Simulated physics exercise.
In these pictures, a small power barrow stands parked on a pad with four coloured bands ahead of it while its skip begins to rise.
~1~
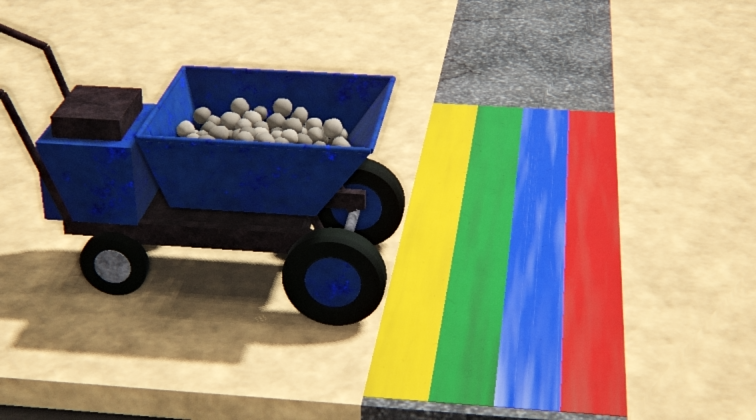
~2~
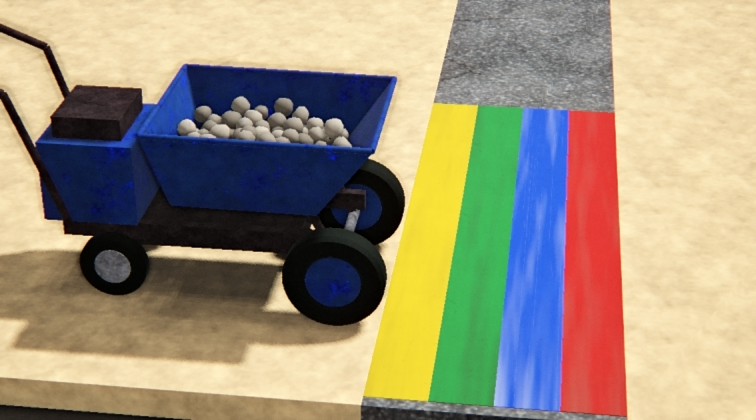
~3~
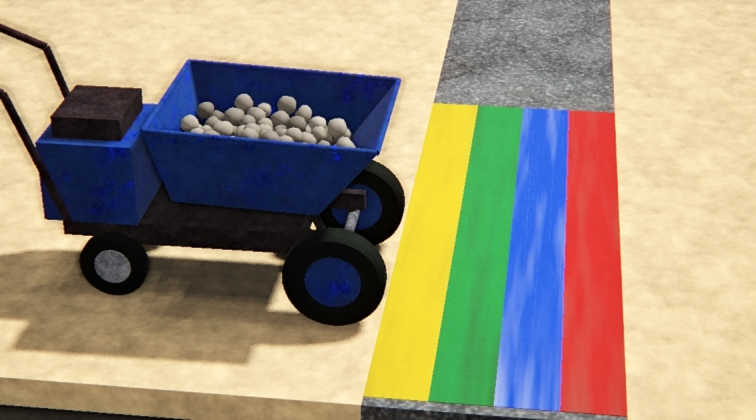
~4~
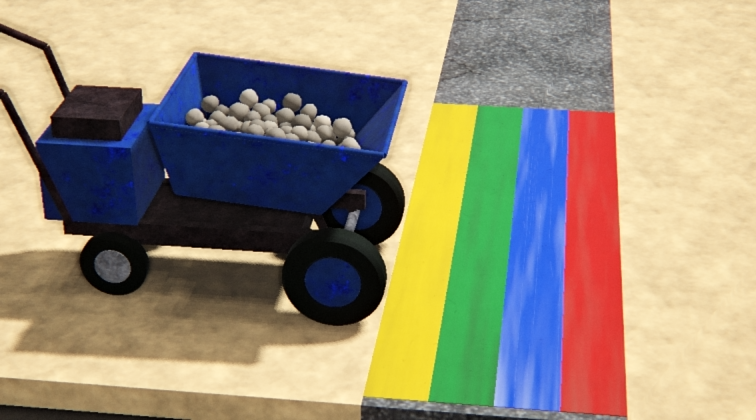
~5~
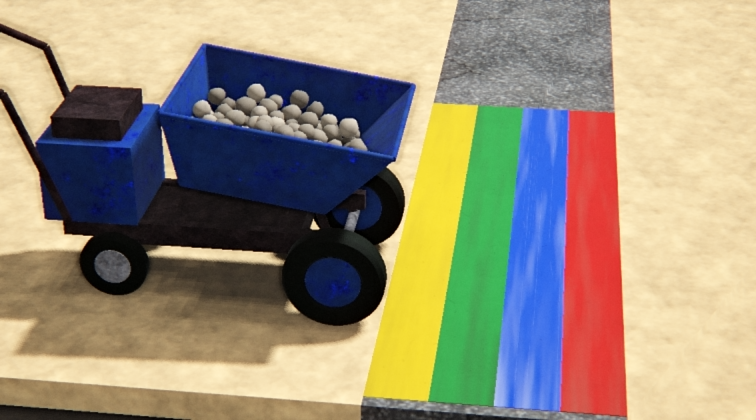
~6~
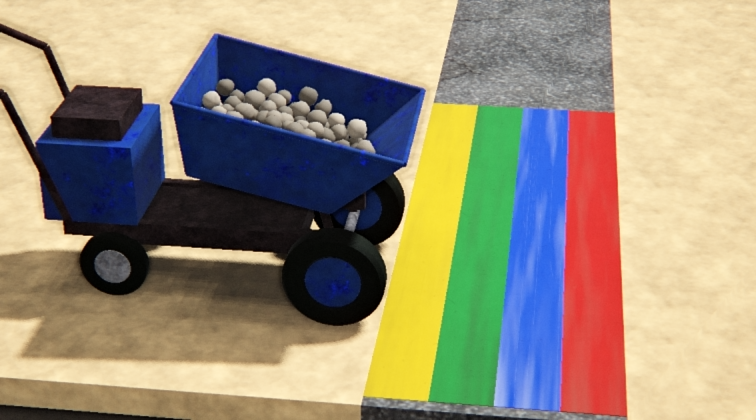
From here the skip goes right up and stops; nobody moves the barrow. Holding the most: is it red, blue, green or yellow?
It's blue.
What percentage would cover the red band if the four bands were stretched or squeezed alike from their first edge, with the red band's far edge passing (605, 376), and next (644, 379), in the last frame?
I'd say some 30 % for the first and some 20 % for the second.
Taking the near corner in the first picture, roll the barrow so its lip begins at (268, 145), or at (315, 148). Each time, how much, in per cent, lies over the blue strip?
First try: Some 10 %; second try: 20 %.
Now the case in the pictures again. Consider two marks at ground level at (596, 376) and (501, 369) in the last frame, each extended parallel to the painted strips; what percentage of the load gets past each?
First some 20, then 80 per cent.
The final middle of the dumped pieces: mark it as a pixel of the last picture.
Centre at rest: Close to (542, 285).
Shortly afterwards, skip tipped well over; the whole lot in the skip.
Next, skip tipped steeply; all but a few in the skip; only a few over the green strip; only a few over the blue strip.
Some moments later, skip tipped right over; near a quarter in the skip; a little over the green strip; near half over the blue strip; near a quarter over the red strip; a little off the paint.
In the end, skip tipped right over; none at all over the yellow strip; near a quarter over the green strip; near half over the blue strip; near a quarter over the red strip; a little off the paint.
